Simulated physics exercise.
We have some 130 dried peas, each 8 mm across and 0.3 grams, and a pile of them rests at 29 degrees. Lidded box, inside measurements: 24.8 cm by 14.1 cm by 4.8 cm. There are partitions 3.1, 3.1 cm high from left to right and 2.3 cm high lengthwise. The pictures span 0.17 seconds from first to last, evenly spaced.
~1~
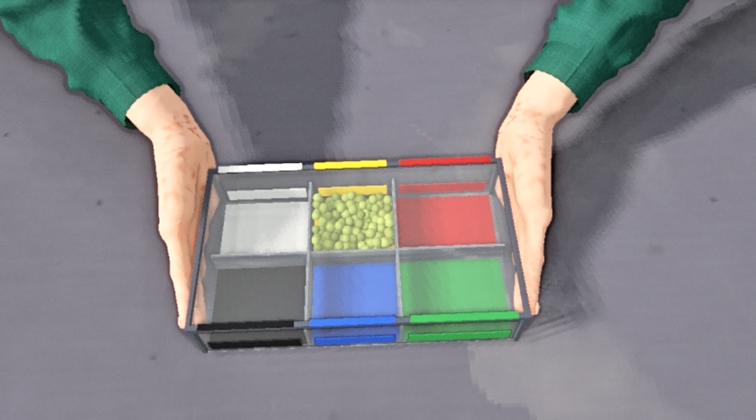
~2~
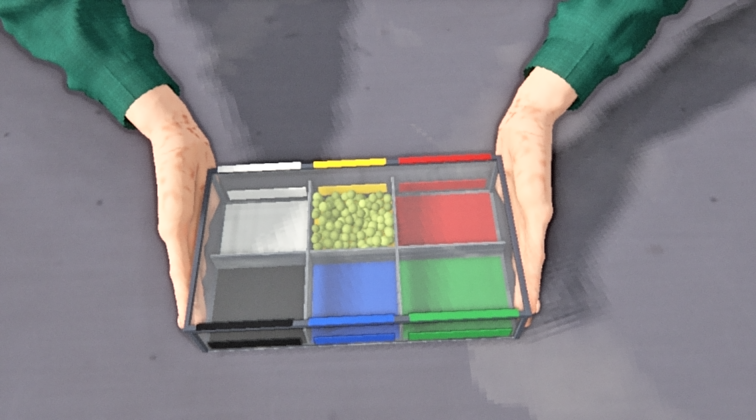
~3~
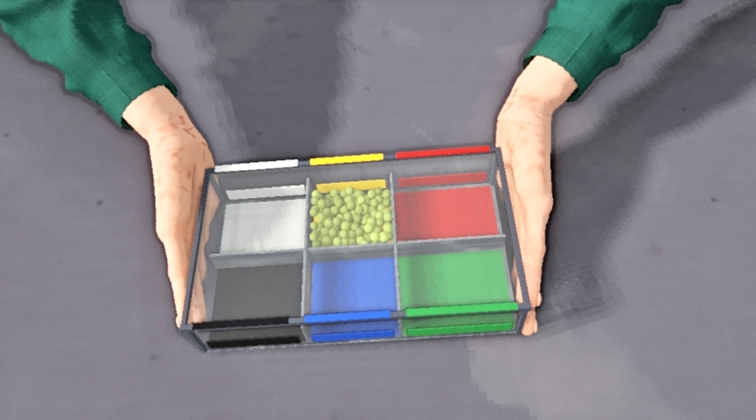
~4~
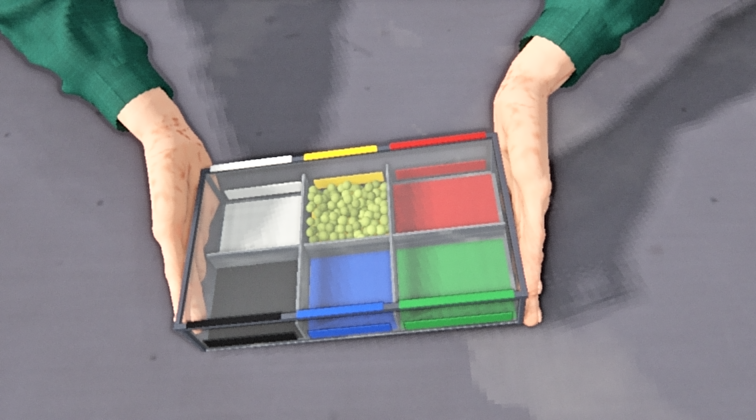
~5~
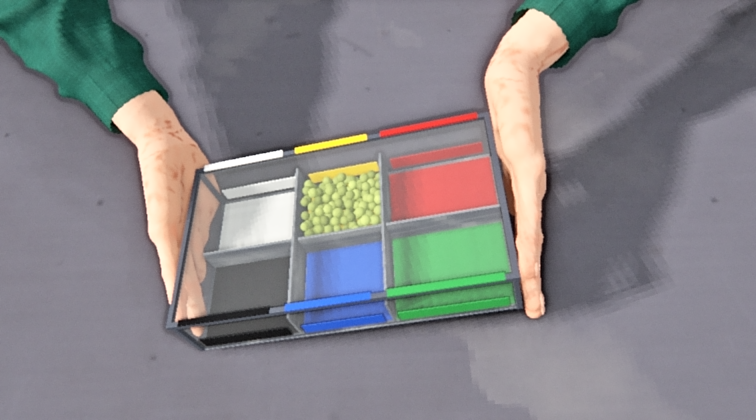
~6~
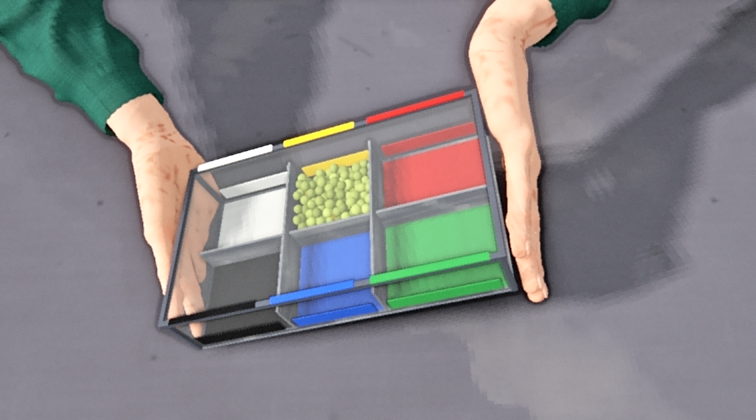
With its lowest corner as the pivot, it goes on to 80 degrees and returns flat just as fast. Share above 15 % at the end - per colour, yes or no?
Red no, blue no, green no, yellow yes, white yes, black no.
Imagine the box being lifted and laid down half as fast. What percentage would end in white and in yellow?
Result: White = 25 %; yellow = 75 %.
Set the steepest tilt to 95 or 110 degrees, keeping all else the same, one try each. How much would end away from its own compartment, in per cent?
Roughly 45 percent, then roughly 45 percent.
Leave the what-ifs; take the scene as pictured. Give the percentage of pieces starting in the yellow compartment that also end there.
Around 60 percent stays put.
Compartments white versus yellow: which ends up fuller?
More settles in the yellow compartment.
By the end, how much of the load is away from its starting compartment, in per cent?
About 35 percent of it.
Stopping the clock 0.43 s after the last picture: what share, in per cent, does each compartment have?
It splits as red 0, blue 0, green 0, yellow 85, white 15 and black 0 percent.
Then, 0.43 s after the last picture, tilt 79 degrees; yellow 85 %, white 15 %.
Then, 0.72 s after the last picture, tilt 32 degrees; yellow 60 %, white 35 %.
Then, 1.10 s after the last picture, tilt 0 degrees; yellow 65 %, white 35 %.
In the end, red 0 %, blue 0 %, green 0 %, yellow 65 %, white 35 %, black 0 %.
